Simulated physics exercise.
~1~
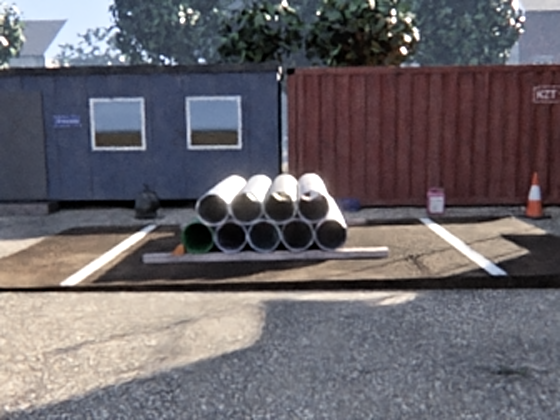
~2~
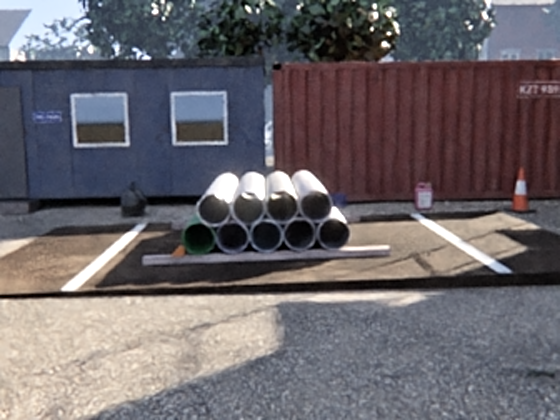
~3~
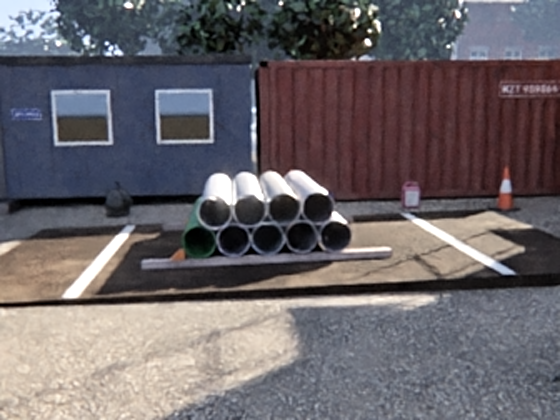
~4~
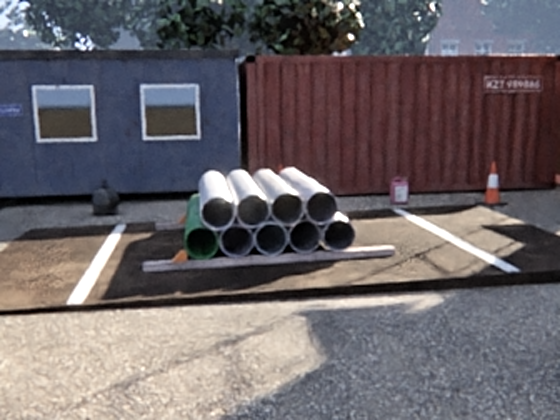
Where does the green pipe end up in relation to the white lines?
It ends up between the white lines, still at the lower left of the stack, without having crossed either one.
